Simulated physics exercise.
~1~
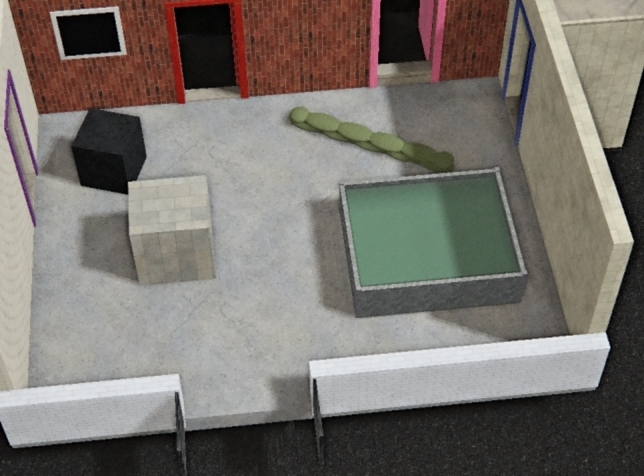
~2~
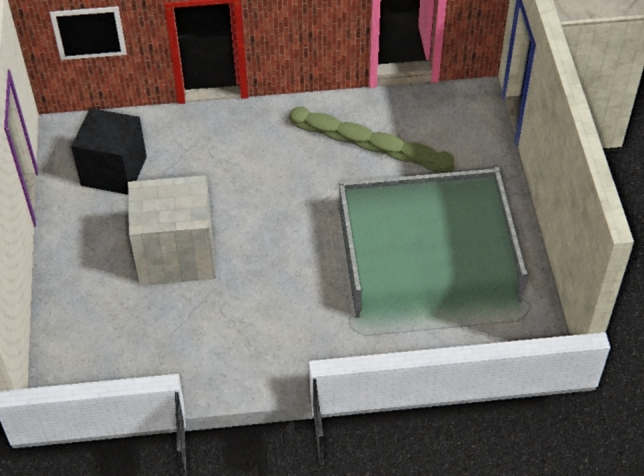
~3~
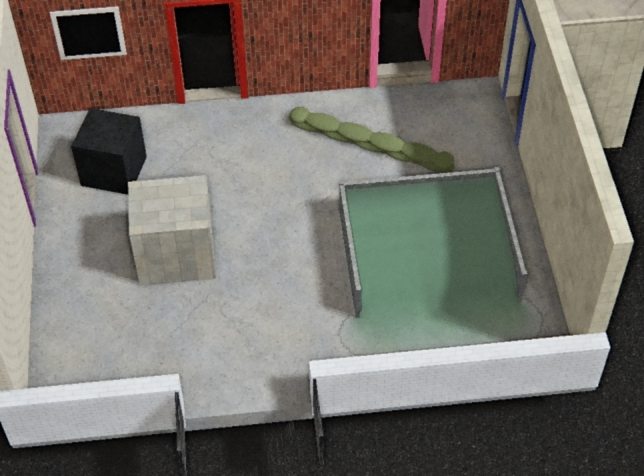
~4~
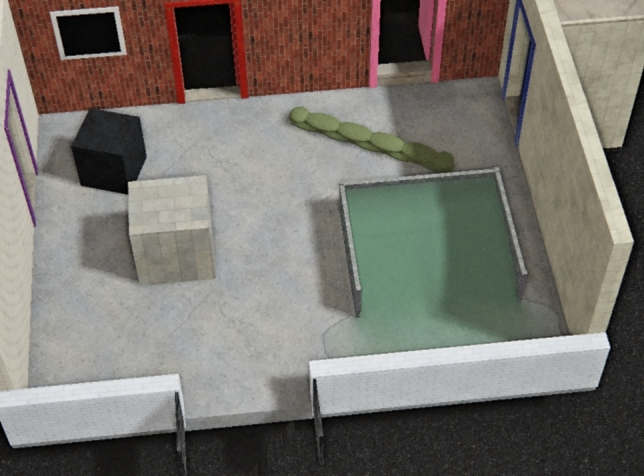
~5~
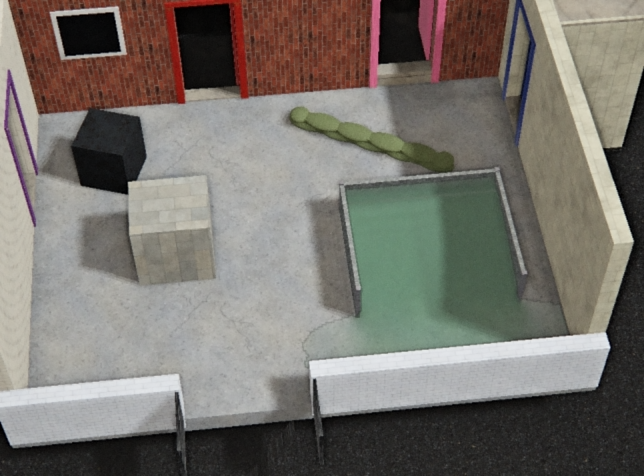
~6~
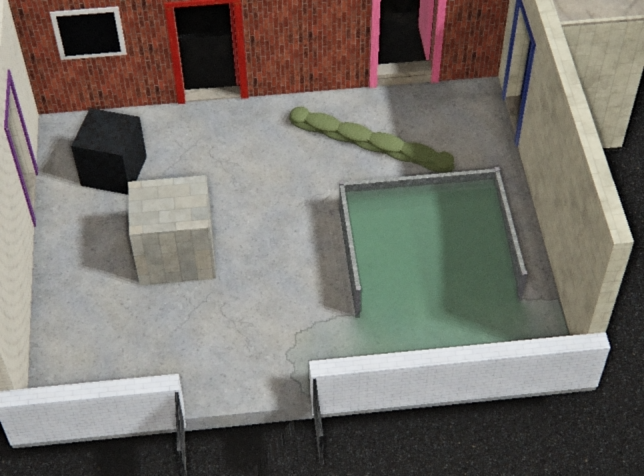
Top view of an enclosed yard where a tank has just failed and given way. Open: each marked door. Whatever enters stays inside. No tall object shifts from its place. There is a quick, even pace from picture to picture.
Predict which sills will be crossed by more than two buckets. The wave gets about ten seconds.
The blue door ends up within two buckets; the red door ends up within two buckets; the purple door ends up within two buckets; the pink door ends up within two buckets.
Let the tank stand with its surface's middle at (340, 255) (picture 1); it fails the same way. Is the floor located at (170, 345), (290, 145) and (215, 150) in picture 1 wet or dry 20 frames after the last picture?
Hit, spared, spared.
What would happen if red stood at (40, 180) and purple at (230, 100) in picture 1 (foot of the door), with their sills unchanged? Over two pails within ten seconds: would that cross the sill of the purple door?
Well, the purple one simply keeps within it.
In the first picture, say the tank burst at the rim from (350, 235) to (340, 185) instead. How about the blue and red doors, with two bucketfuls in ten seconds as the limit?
As far as I can tell, blue doesn't reach the threshold while red surpasses the threshold.
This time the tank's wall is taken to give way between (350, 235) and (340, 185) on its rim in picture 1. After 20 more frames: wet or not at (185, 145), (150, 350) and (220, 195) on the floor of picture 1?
Submerged, submerged, submerged.
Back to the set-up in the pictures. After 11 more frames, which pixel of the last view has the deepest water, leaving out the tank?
At about (571, 365).
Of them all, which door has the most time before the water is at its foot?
My answer: The red one.
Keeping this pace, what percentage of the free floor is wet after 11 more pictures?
Close to 25 percent, by my reckoning.
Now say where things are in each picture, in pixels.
Still water in the tank at (430, 231), in the first frame.
Water pours out at (439, 299) and has run to (524, 303), in the second frame.
The front is at (346, 335), out from the gap at (439, 301), in the third frame.
Water pours out at (439, 301) and has run to a hidden place, in the fourth frame.
Water pours out at (439, 301) and has run to a hidden place, in the fifth frame.
The front is at a hidden place, out from the gap at (439, 301), in the sixth frame.
A moment on, water covers 15 % of the floor; the blue door not reached, the red door not reached, the purple door not reached, the pink door not reached.
Next, water covers 25 % of the floor; the blue door not reached, the red door not reached, the purple door not reached, the pink door not reached.
Then, water covers 45 % of the floor; the blue door wet at the sill, nothing in, the red door not reached, the purple door not reached, the pink door wet at the sill, nothing in.
Later, water covers 70 % of the floor; the blue door wet at the sill, nothing in, the red door wet at the sill, nothing in, the purple door wet at the sill, nothing in, the pink door wet at the sill, nothing in.
In the end, water covers 90 % of the floor; the blue door wet at the sill, nothing in, the red door wet at the sill, nothing in, the purple door wet at the sill, nothing in, the pink door wet at the sill, nothing in.
